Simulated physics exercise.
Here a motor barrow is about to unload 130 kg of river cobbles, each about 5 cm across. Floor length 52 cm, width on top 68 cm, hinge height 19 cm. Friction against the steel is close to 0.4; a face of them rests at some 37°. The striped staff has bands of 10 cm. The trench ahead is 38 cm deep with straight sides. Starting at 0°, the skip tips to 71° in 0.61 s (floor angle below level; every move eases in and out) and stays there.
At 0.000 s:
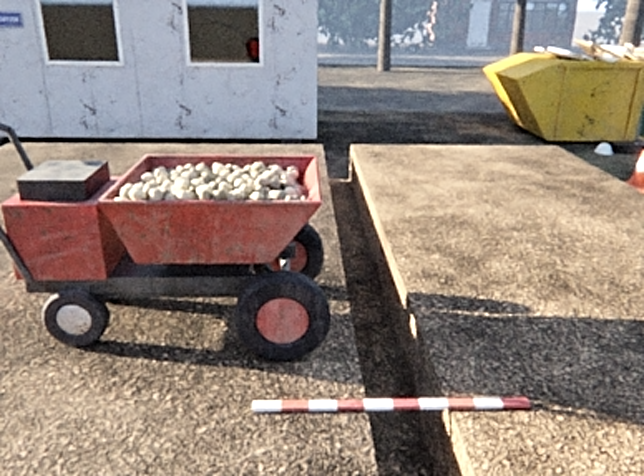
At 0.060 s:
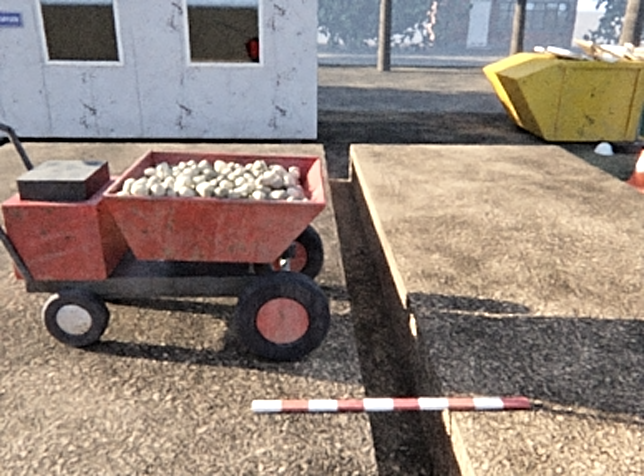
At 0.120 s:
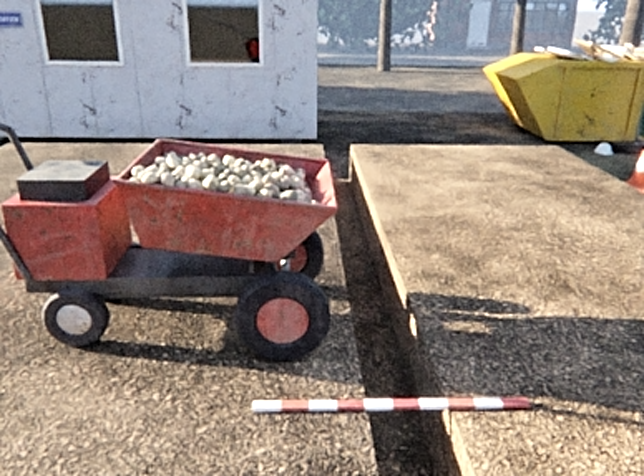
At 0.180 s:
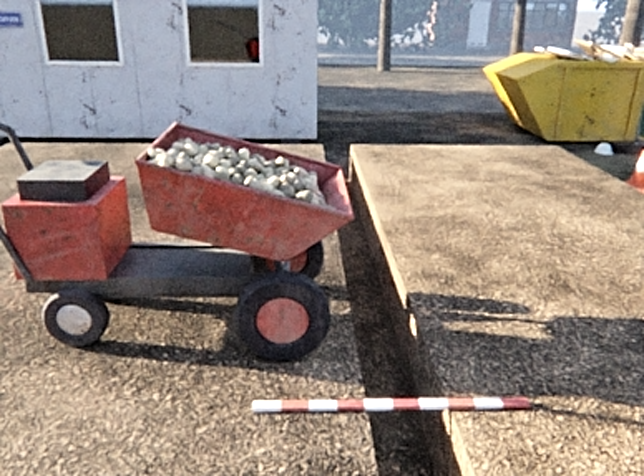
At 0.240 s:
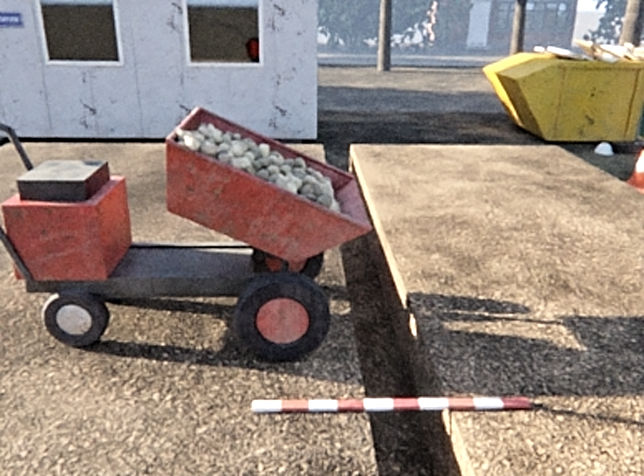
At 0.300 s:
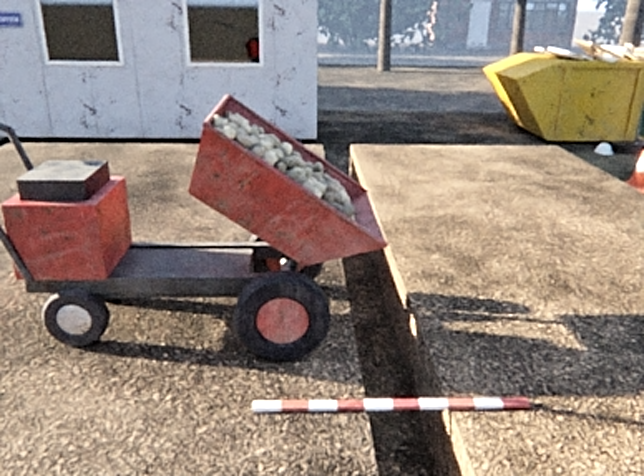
A red skip heaped with pale rounded stones, mounted on a small motor barrow at the left, tilts forward to the right, slowly at first and then more steeply, its rear rising while the stones stay inside. The barrow stands still beside a straight trench, with a red-and-white staff in front and a white building and yellow container behind. The fixed, slightly raised side view shows sunlit, gritty ground.
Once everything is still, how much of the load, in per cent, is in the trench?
Some 25 per cent of it.
After 0.5 s the floor is at 60°; 100 % in the skip; the foremost stones are at (393, 248).
After 0.7 s the floor is at 71°; 68 % in the skip, 3 % in the trench, 29 % past the trench; the foremost stones are at (478, 308).
After 1.1 s the floor is at 71°; 17 % in the skip, 7 % in the trench, 76 % past the trench; the foremost stones are at (636, 297).
After 3.0 s the floor is at 71°; 0 % in the skip, 25 % in the trench, 75 % past the trench; the foremost stones are past the picture's edge.
